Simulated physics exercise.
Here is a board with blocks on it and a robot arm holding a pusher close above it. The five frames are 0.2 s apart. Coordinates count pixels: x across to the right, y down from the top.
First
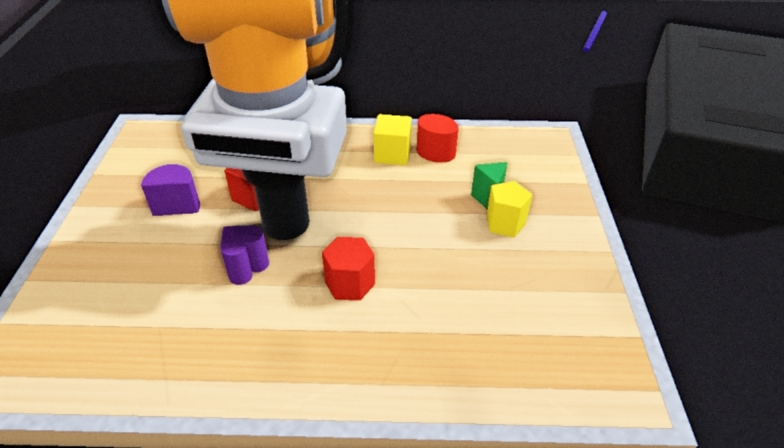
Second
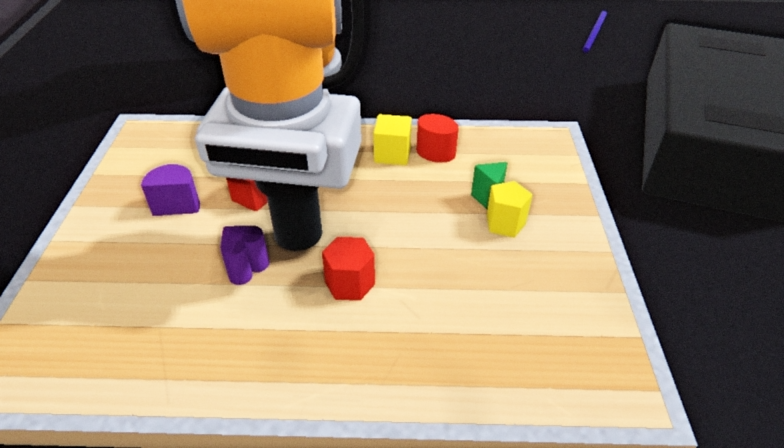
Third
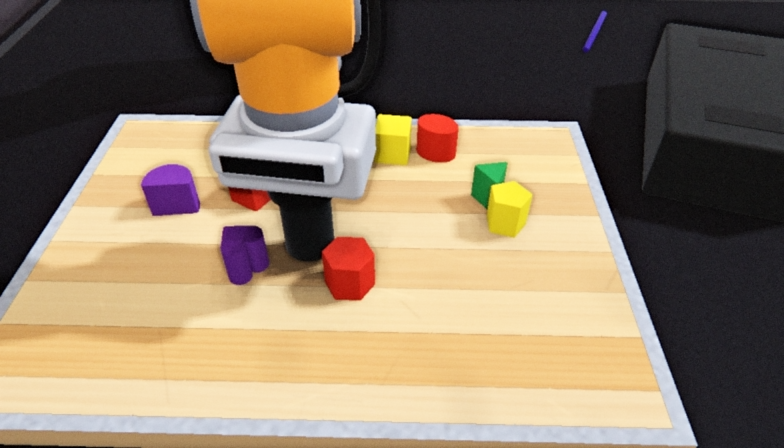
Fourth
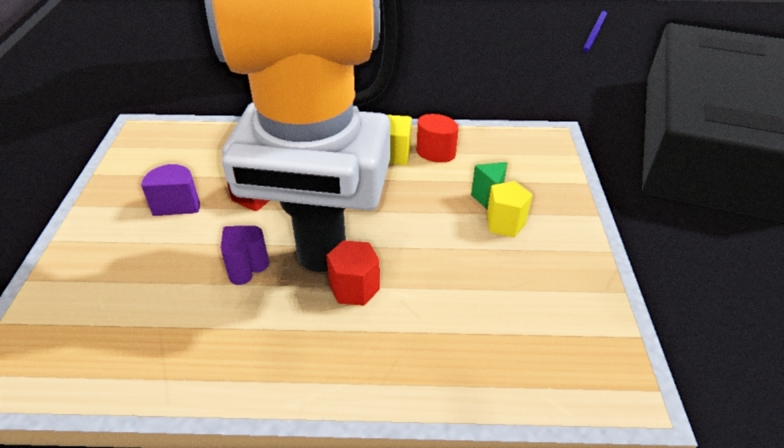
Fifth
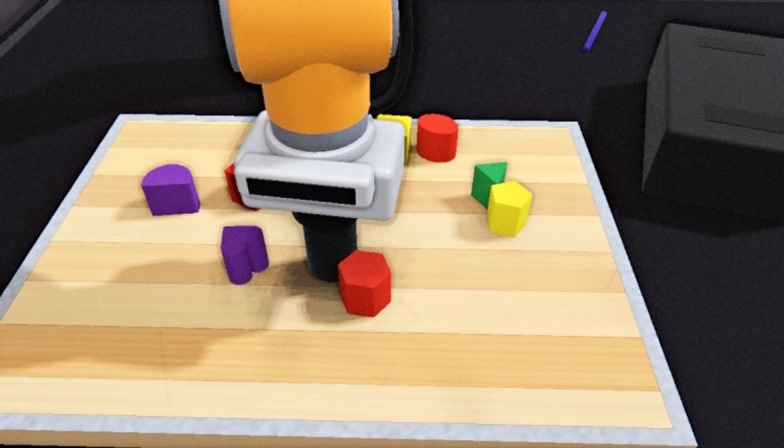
A robot arm above a wooden board of colorful blocks moved its black pusher a short way down and right, past the purple heart block, then nudged the red six-sided block slightly the same way.
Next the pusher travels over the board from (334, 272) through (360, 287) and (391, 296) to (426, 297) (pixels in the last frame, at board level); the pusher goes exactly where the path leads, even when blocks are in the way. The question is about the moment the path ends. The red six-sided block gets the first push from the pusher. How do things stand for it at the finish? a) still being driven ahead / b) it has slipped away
Answer: B.
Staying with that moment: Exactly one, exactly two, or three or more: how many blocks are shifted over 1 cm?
My forecast: 1.
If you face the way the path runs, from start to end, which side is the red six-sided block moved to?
Seen from start to end, it moves right.
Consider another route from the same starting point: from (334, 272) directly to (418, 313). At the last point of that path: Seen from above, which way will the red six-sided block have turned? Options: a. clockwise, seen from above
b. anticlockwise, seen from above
a.
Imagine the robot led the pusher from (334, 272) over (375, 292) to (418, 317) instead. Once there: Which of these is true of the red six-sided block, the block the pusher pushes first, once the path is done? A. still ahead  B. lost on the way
Letter A.
What follows on the original path. Halfway along, pusher (376, 285); red six-sided block (402, 297), turned 25° clockwise.
At the end, pusher (426, 289); purple heart block not moved; red six-sided block (416, 308), turned 45° clockwise.
